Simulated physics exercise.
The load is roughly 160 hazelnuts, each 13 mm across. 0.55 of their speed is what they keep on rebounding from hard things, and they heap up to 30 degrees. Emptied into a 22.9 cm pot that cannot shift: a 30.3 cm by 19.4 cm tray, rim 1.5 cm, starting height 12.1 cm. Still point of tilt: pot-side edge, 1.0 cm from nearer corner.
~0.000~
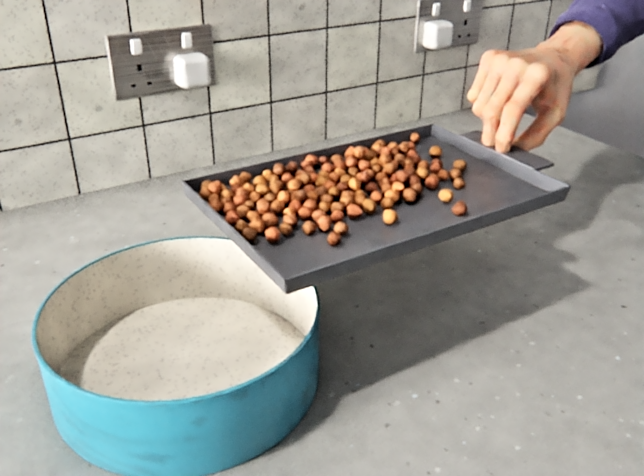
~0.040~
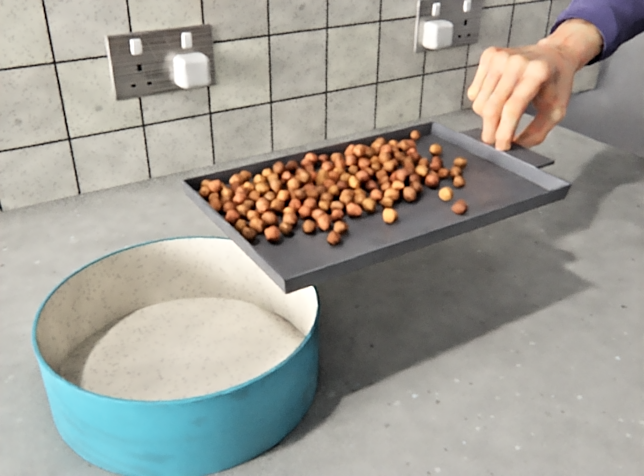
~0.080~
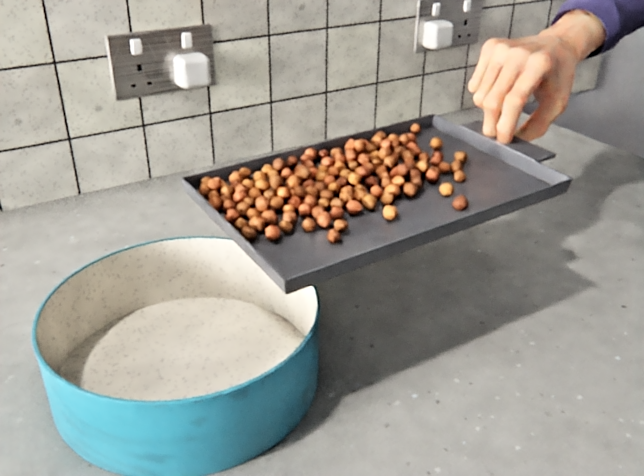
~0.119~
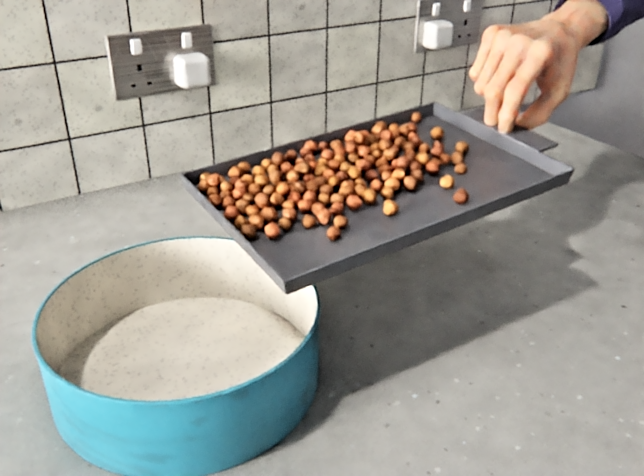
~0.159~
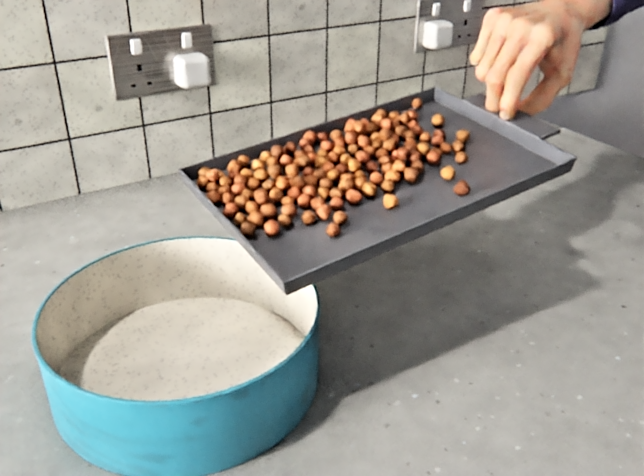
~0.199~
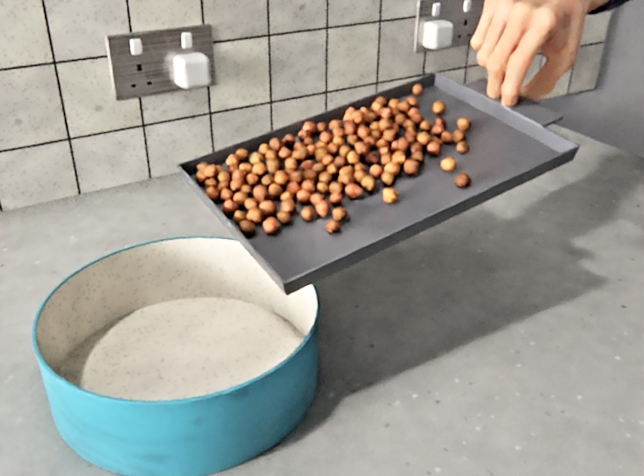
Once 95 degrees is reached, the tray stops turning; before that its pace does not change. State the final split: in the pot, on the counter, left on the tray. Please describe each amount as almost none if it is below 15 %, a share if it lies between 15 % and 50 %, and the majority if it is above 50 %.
One by one: Pot: Looks like over half the load. Counter: Looks like a noticeable amount. Tray: Looks like a minor amount.
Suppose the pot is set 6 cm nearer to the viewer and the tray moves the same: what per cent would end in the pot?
Share in pot: Approx. 95 %.
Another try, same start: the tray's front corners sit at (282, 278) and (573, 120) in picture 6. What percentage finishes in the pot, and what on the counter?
Final per cent - pot 100, counter 5.
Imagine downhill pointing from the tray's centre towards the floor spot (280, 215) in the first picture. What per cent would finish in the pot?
Roughly 90 per cent.
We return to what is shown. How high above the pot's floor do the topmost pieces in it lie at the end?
I'd say near 2.5 centimetres.
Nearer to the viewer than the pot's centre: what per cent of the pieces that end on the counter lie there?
Estimate: Close to 100 per cent of the pieces.
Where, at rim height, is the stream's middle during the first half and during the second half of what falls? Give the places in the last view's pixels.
I'd mark about (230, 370) for the first half and about (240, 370) for the second.
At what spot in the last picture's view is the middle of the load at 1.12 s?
Estimated load position: Around (261, 173).
Then, at 0.75 s, tilt 50 degrees; the tray holds 95 %, the pot 0 %.
After 1.12 s, tilt 77 degrees; the tray holds 85 %, the pot 5 %.
After 1.57 s, tilt 95 degrees; the tray holds 10 %, the pot 55 %.
In the end, at 2.6 s, pot 65 %, counter 35 %, tray 0 %.
